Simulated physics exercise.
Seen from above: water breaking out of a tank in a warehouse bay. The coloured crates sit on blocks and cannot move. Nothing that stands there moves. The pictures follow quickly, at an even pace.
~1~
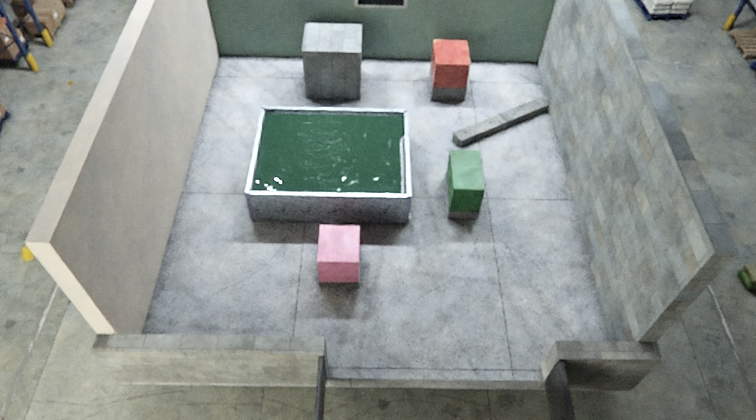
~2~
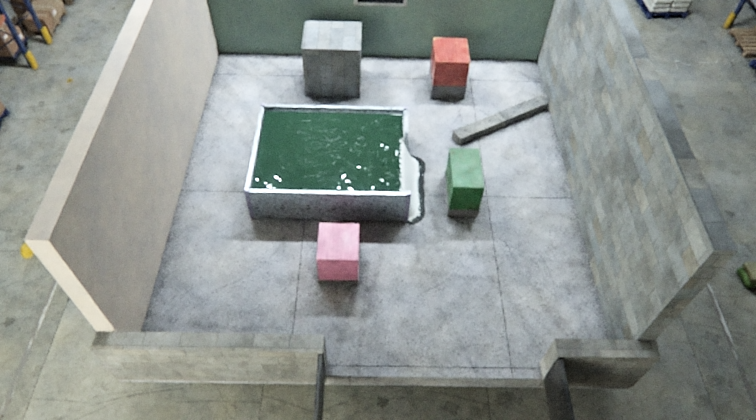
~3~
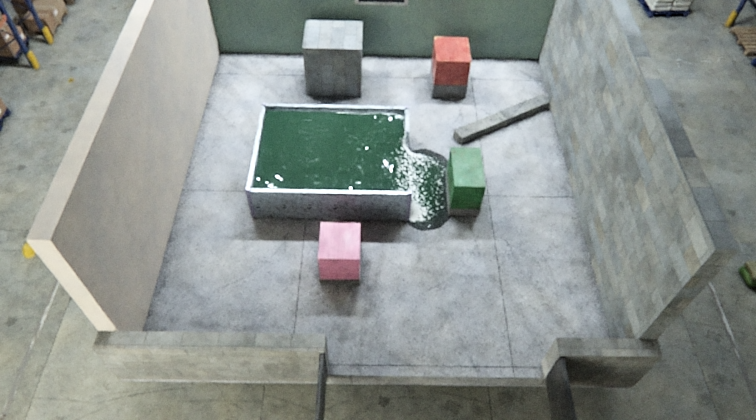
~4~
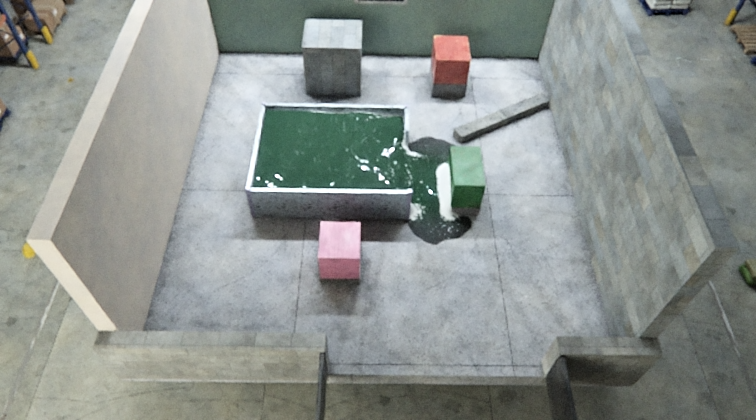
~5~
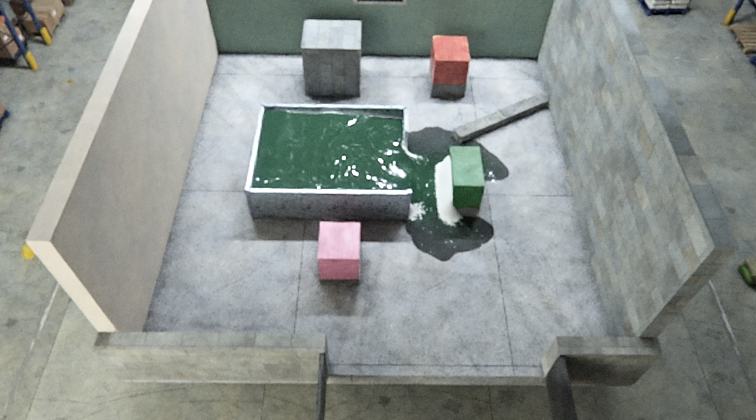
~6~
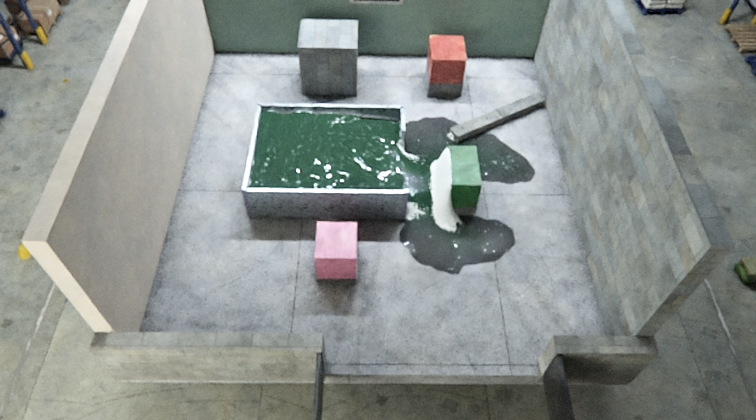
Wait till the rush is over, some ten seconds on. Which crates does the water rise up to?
One by one: The green crate is wetted; the pink crate escapes dry; the red crate escapes dry.
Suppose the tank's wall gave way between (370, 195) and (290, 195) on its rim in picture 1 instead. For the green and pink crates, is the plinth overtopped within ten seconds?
In short: Green crate stays dry, pink crate takes water.
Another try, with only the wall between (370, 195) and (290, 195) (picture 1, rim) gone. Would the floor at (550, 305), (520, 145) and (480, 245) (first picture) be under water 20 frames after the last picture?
In that order: Wet, not flooded, wet.
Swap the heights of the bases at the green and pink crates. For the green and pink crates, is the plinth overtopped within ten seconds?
One by one: Green is soaked, pink is spared.
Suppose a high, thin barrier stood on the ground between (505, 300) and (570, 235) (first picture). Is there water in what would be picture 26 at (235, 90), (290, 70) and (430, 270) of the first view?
One after the other: Dry, dry, flooded.
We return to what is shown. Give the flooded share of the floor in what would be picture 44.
Roughly 60 per cent.
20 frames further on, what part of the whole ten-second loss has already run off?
Roughly 30 per cent.
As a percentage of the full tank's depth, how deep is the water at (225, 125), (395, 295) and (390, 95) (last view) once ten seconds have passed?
About 4, 4 and 10 per cent.
A moment on, water covers 25 % of the floor; the green crate water round its plinth, the pink crate not reached, the red crate water round its plinth.
Next, water covers 45 % of the floor; the green crate water round its plinth, the pink crate water round its plinth, the red crate water round its plinth.
Then, water covers 55 % of the floor; the green crate water round its plinth, the pink crate water round its plinth, the red crate water round its plinth.
Later, water covers 60 % of the floor; the green crate water round its plinth, the pink crate water round its plinth, the red crate water round its plinth.
In the end, water covers 70 % of the floor; the green crate was topped, the pink crate stayed above the water, the red crate stayed above the water.
